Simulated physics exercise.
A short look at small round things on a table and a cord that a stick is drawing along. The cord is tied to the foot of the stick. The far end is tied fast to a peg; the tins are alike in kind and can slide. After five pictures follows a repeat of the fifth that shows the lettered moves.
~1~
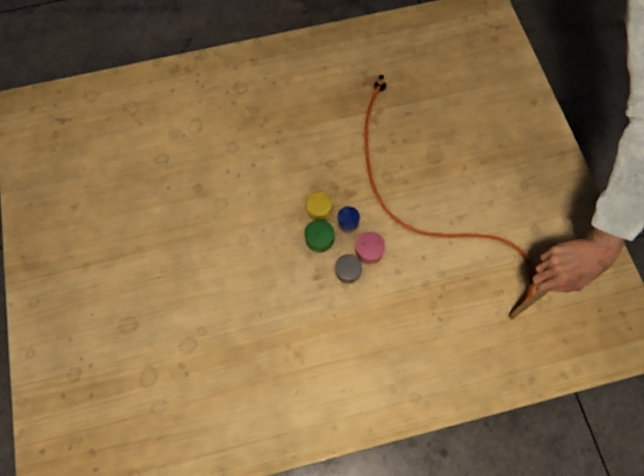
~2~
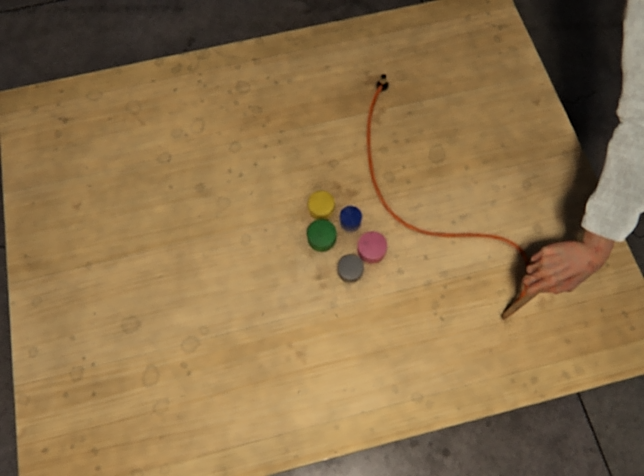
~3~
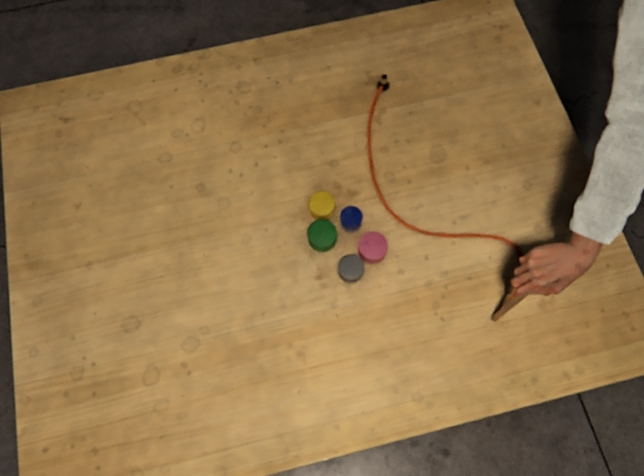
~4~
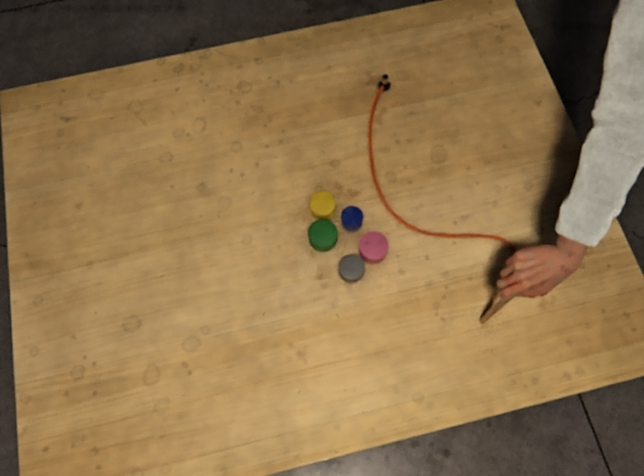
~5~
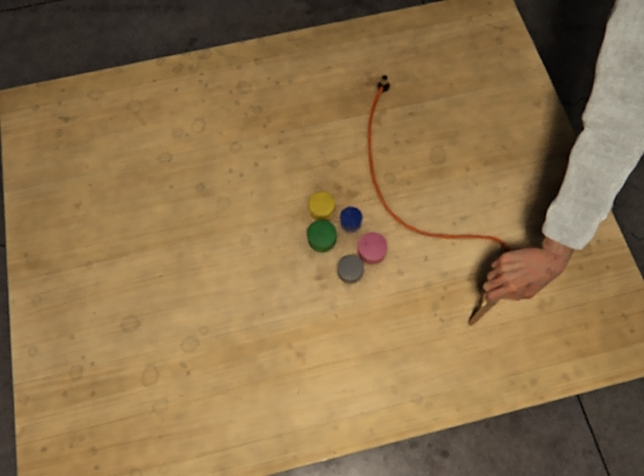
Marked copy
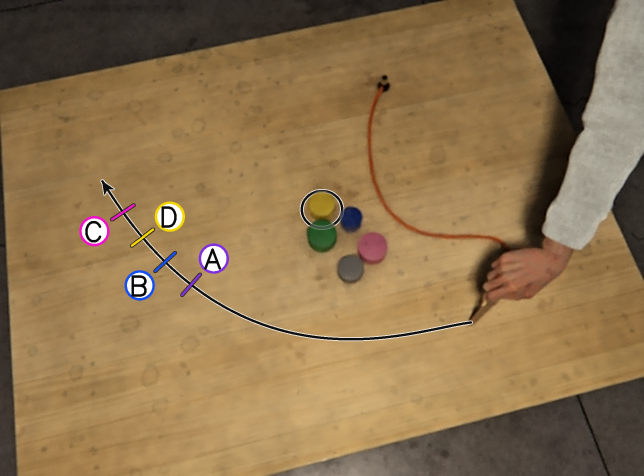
A hand holding a short stick with an orange cord tied to it slid slowly left across the wooden table, while the cord's far end stayed at a peg and five colored tins sat still.
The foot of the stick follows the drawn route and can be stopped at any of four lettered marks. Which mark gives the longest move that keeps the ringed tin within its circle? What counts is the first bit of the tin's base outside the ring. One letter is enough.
It should halt at B.
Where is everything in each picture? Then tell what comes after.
In the first frame, yellow tin (319, 206); peg (381, 82); pink tin (370, 248).
In the second frame, pink tin (372, 248); grey tin (351, 269).
In the third frame, blue tin (351, 219); green tin (322, 236).
In the fourth frame, yellow tin (323, 206); peg (385, 81).
In the fifth frame, pink tin (372, 248); grey tin (351, 270); blue tin (351, 220).
On the marked copy, A at (191, 285); B at (165, 262); C at (123, 212); D at (143, 238); the ring at (322, 209); the route from (471, 322) via (246, 318) to (102, 181).
With B. Early on, foot of the stick (356, 339); yellow tin (322, 206).
Further on, foot of the stick (241, 316); yellow tin (322, 206).
At the end, foot of the stick (165, 262); pink tin (333, 228); grey tin (315, 248); blue tin (347, 209); green tin (303, 224); yellow tin (322, 205); the yellow tin is still in its ring.
As for the rest, A is safe but short; C drags the ringed tin to (305, 178); D drags the ringed tin to (313, 192).
